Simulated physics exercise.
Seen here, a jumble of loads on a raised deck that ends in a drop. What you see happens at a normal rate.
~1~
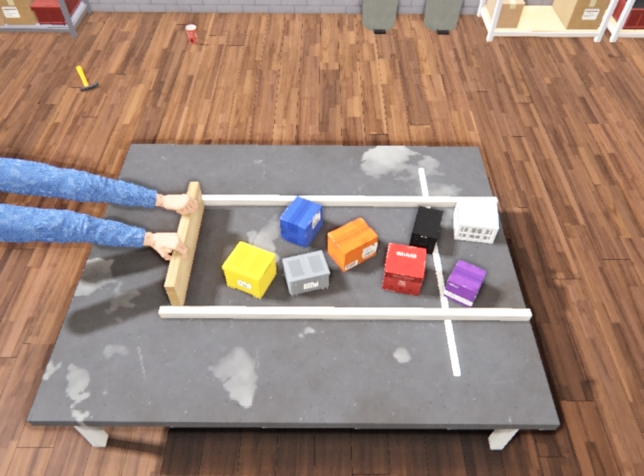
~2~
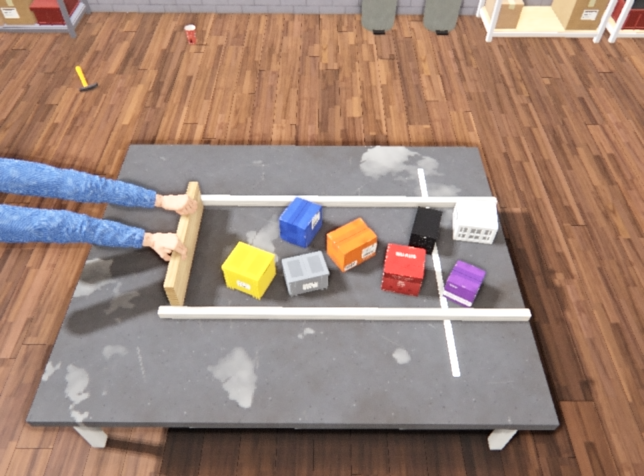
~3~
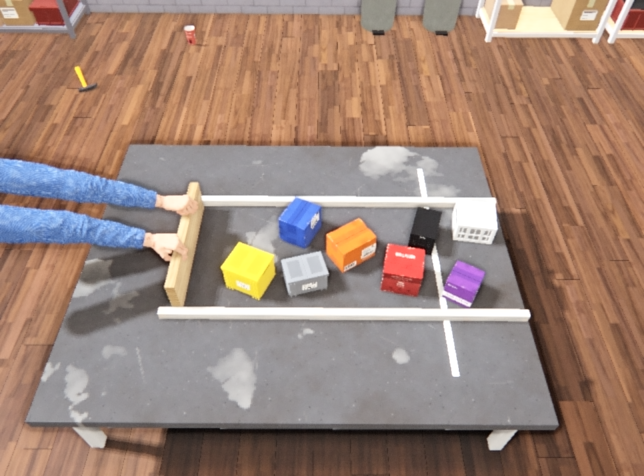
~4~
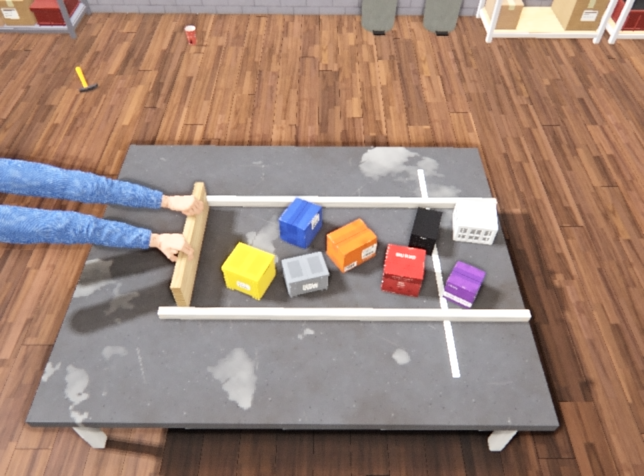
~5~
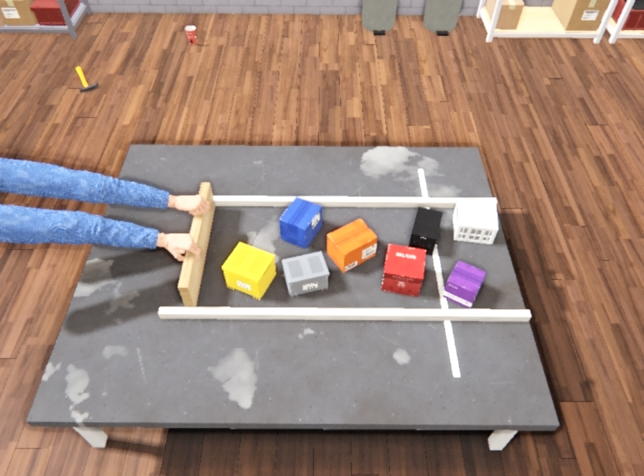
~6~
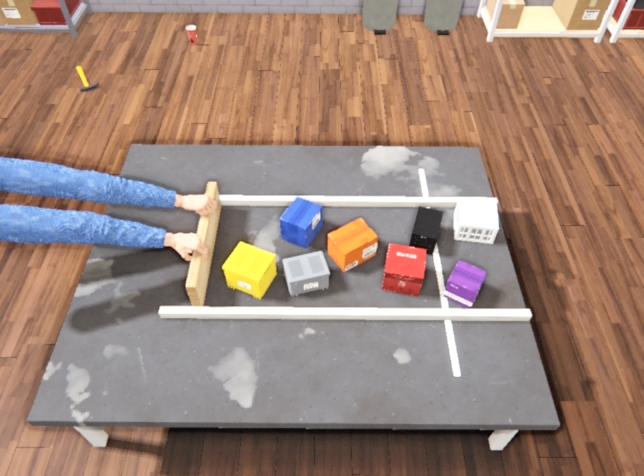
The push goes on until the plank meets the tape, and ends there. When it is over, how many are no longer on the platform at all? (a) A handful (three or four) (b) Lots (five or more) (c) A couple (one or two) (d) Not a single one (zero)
Answer: A.
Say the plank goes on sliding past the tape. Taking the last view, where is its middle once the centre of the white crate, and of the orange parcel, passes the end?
Near (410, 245) in the first case, near (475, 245) in the other.
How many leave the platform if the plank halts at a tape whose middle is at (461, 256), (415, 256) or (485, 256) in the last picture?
It would be 5, 2 and 6.
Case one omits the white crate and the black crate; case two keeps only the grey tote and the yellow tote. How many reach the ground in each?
That makes 2 fallen, then 1 fallen in the other try.
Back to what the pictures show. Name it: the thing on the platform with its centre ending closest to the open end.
That one's the black crate.
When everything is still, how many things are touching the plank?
The number is 2.
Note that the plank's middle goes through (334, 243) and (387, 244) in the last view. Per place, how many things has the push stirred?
The counts are 6 and 8.
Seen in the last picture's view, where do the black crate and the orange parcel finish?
Approximately (502, 226) for one, approximately (479, 243) for the other.
Soon after, none off yet; white crate at rest near (475, 221); purple parcel at rest near (465, 284); black crate at rest near (426, 231).
Then, none off yet; white crate at rest near (475, 221); purple parcel moved a little near (476, 286); black crate at rest near (426, 231).
Further on, none off yet; white crate moved a little near (496, 217); purple parcel tipped a little near (540, 293); black crate moved about its own width near (470, 229).
At rest, the number that fall off is three or four; fallen, red box, purple parcel and white crate.
